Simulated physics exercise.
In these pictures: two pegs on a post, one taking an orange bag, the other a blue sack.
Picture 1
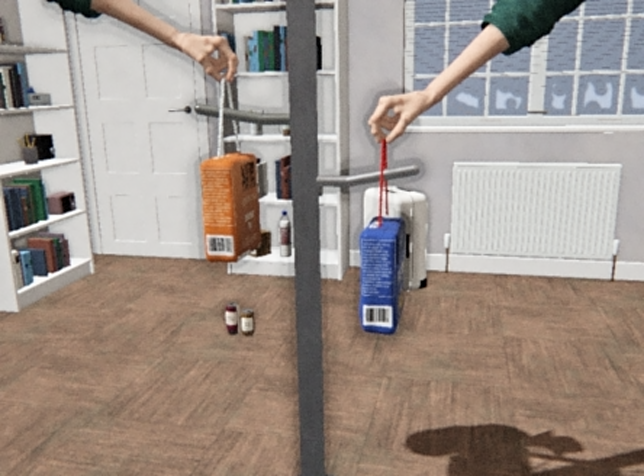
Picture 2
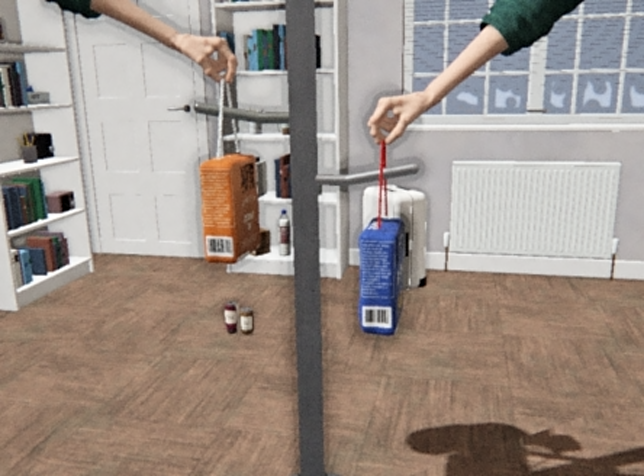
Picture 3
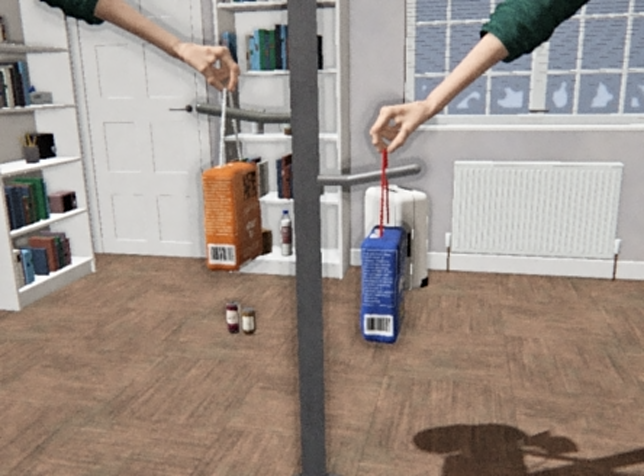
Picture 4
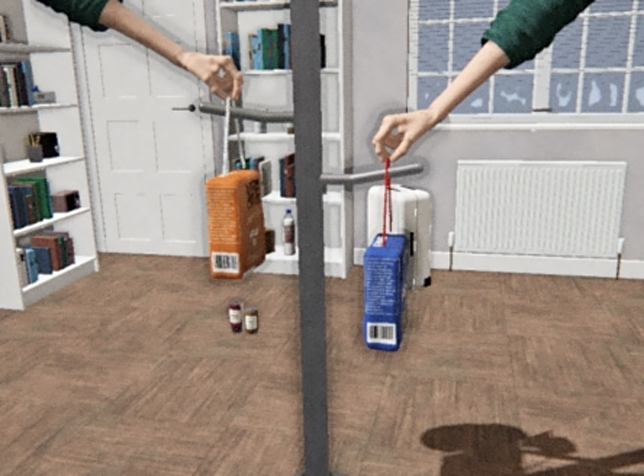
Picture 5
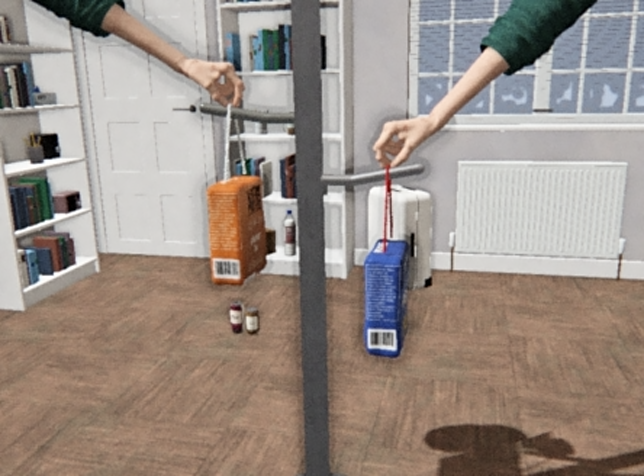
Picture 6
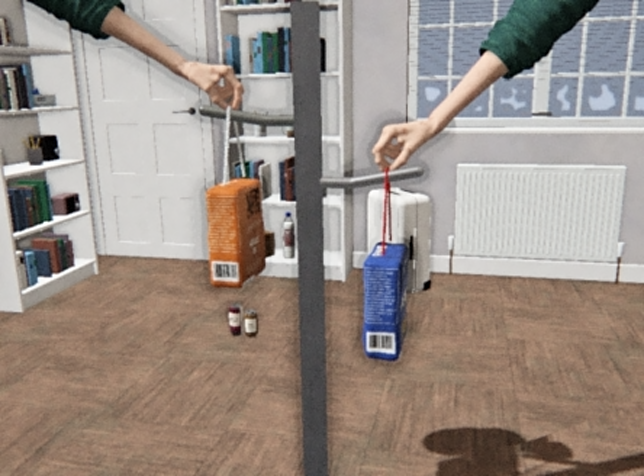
At the start, one hand holds an orange bag by a white cord on the left of a dark post, and another holds a blue sack by a red cord on the right. Both hands then lower slightly, bringing the bag and sack a little downward, while the pegs stay nearly still.
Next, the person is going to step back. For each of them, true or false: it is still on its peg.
Orange bag: True. Blue sack: True.
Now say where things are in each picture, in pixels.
Orange bag (232, 207); blue sack (383, 273); left peg tip (200, 109); right peg tip (414, 170), in the first frame.
Orange bag (232, 208); blue sack (383, 274), in the second frame.
Orange bag (234, 215); blue sack (384, 282), in the third frame.
Orange bag (238, 224); blue sack (387, 290), in the fourth frame.
Orange bag (239, 229); blue sack (388, 296), in the fifth frame.
Orange bag (238, 232); blue sack (387, 299); left peg tip (204, 111), pointing up; right peg tip (418, 171), pointing up, in the sixth frame.
Then, 0.34 s after the last picture, orange bag hanging near (239, 234); blue sack hanging near (386, 300).
Then, 0.74 s after the last picture, orange bag hanging near (247, 236); blue sack hanging near (382, 302).
At rest, orange bag hanging near (251, 237); blue sack hanging near (383, 302). The orange bag holds on and the blue sack remains on its peg.
